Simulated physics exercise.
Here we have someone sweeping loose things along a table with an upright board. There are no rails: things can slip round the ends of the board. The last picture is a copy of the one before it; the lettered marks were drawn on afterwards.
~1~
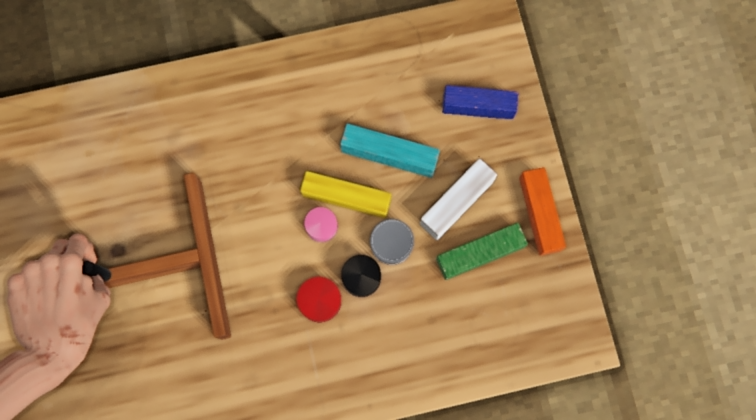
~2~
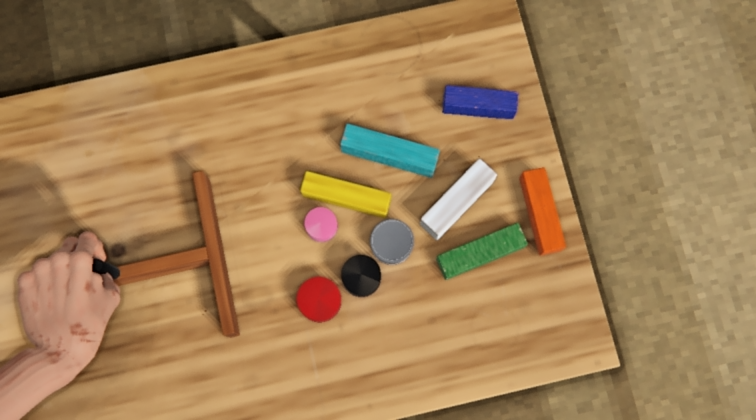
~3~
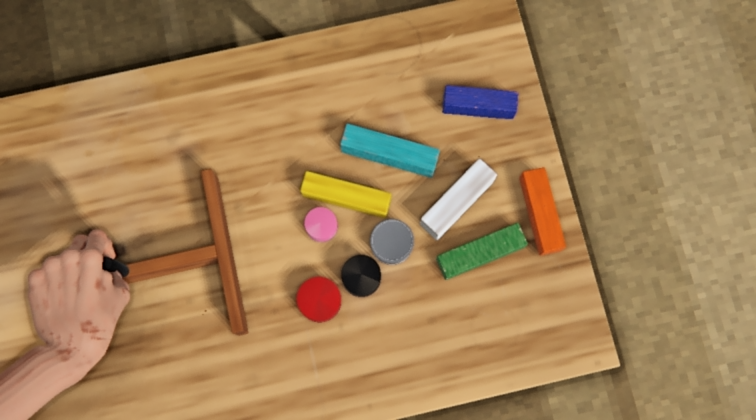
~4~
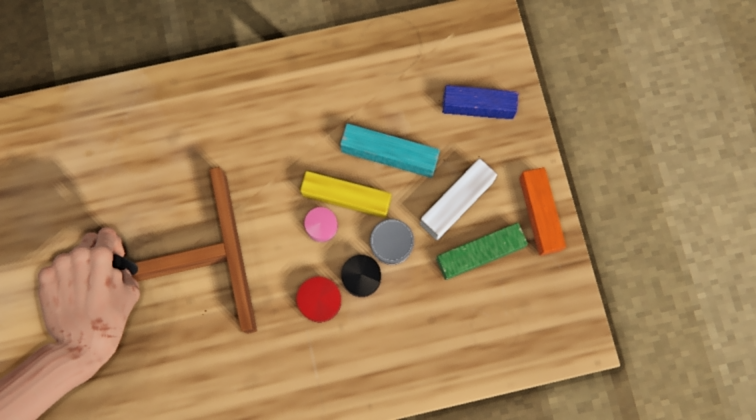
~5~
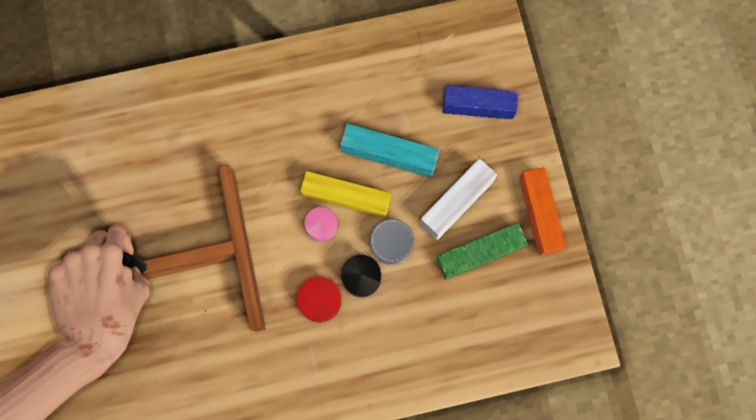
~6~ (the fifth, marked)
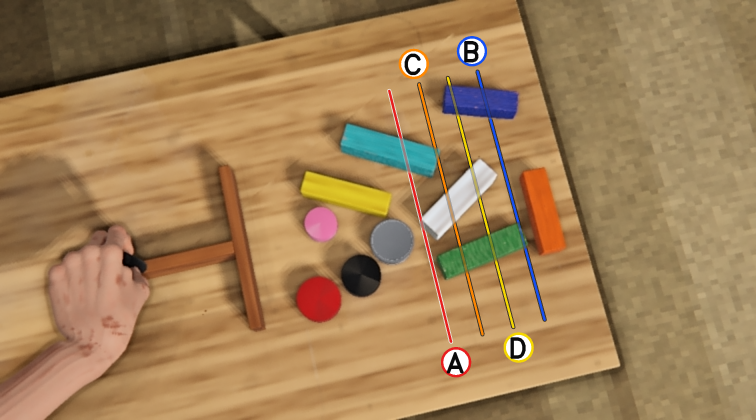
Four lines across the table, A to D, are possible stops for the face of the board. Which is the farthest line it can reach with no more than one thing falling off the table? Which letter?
D.
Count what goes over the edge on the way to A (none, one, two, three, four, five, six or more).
The count is none.
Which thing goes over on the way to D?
The orange bar.
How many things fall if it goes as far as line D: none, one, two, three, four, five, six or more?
In all, one.
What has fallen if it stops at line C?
The orange bar.
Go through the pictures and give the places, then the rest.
Black tin (361, 276); turquoise bar (390, 151); orange bar (542, 211), in the first frame.
Board (212, 251); pink tin (321, 225), in the second frame.
Board (221, 249); blue bar (480, 103), in the third frame.
Board (230, 247); red tin (320, 300), in the fourth frame.
Board (239, 245); green bar (482, 252); black tin (361, 276); turquoise bar (390, 151), in the fifth frame.
On the marked copy, A at (419, 212); B at (510, 192); C at (450, 205); D at (480, 199).
With D. Early on, board (326, 226); red tin (372, 309); black tin (399, 277).
Further on, board (413, 206); orange bar (552, 208); green bar (510, 246).
At the end, board (479, 191); orange bar over the edge; green bar (574, 232); one fallen.
As for the rest, A is within the limit but short; B drops three; C is within the limit but short.
